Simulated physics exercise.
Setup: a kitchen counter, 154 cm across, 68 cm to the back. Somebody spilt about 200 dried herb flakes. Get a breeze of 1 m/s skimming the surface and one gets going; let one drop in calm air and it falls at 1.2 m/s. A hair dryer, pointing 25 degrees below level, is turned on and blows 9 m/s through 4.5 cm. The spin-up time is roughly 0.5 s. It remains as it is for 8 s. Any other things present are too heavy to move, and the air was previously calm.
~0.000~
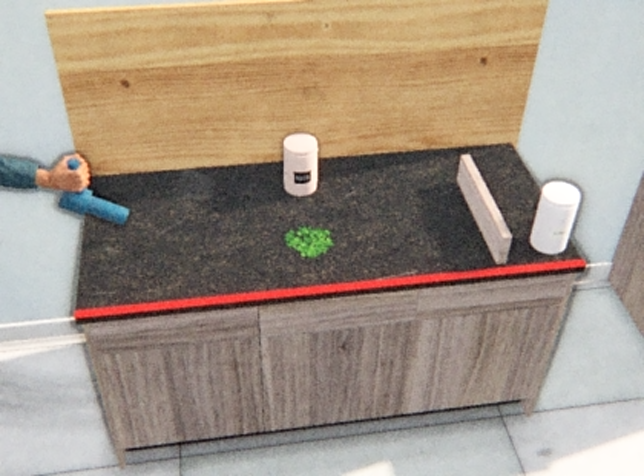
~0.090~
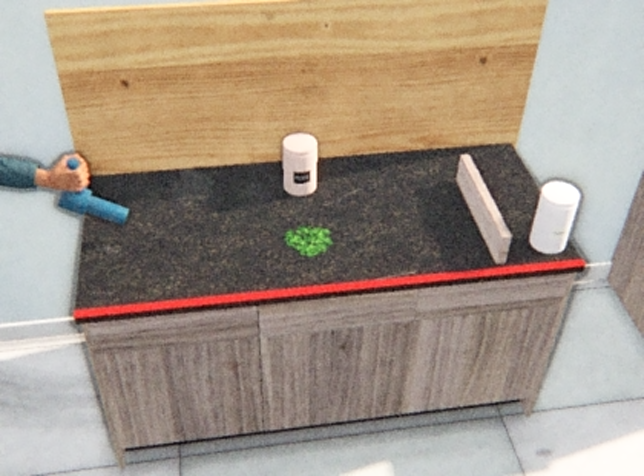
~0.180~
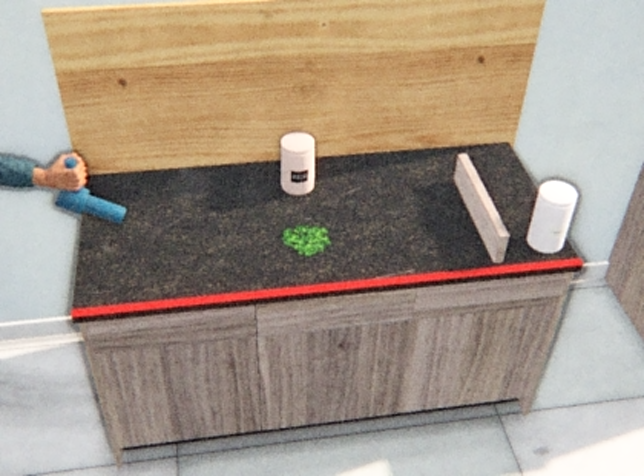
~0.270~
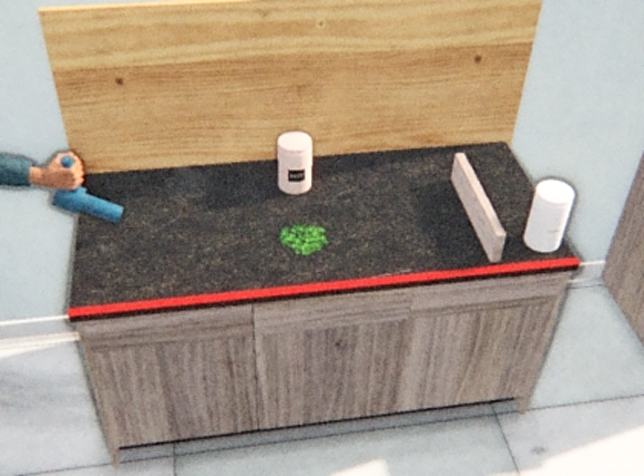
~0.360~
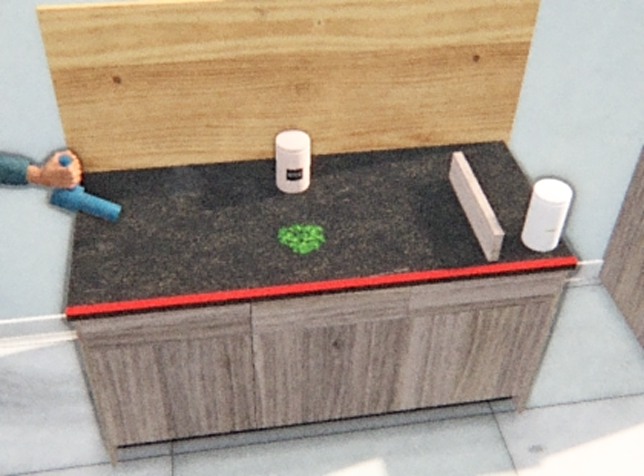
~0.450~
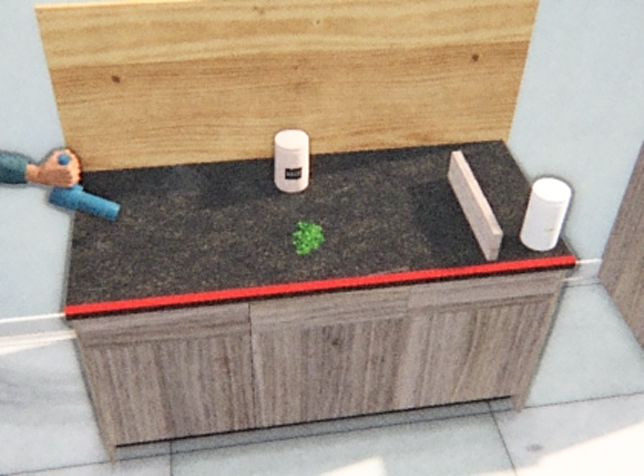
Green flakes on a dark counter stay still, then some shift right, away from a blue dryer.
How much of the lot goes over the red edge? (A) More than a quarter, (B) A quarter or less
The answer is A.
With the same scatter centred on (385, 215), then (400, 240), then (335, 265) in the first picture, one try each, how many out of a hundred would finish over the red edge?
First try near 0 %, second near 30 %, third near 100 %.
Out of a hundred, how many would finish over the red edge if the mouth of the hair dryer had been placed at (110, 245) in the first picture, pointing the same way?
It would come out near 3 in a hundred.
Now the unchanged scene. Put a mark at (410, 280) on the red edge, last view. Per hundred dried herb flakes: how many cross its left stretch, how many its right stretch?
I'd guess near 0 percent left and close to 40 percent right.
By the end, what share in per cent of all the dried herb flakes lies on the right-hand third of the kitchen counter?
60 %.
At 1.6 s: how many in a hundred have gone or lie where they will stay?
Close to 70 % of them.
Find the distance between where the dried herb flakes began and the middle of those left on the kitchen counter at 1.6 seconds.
The middle is some 55 cm from where it began.
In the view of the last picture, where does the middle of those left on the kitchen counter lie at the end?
The middle lands close to (473, 228) in pixels.
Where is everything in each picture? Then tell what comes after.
In the first frame, the middle of the dried herb flakes is near (309, 242), none has stirred yet and the mouth of the hair dryer is at (126, 218).
In the second frame, the middle of the dried herb flakes is near (309, 241), none has stirred yet and the red edge is centred on (341, 291).
In the third frame, the middle of the dried herb flakes is near (306, 240), none has stirred yet, the top of a jar is at (298, 142) and the top of a board is at (482, 192).
In the fourth frame, the middle of the dried herb flakes is near (303, 239) and none has stirred yet.
In the fifth frame, the middle of the dried herb flakes is near (301, 238) and none has stirred yet.
In the sixth frame, the middle of the dried herb flakes is near (308, 237), the farthest in sight from the hair dryer is at (322, 239) and about 35 % have left their places.
After 1.6 s, 31 % are on the move or not yet settled, 36 % are over the red edge; the middle of those still in play is near (474, 230).
After 2.6 s, 28 % are on the move or not yet settled, 38 % are over the red edge; the middle of those still in play is near (474, 230).
After 4.4 s, 22 % are on the move or not yet settled, 43 % are over the red edge; the middle of those still in play is near (473, 228).
After 8.0 s, at the end, 44 % are over the red edge; the middle of those still in play is near (473, 228).
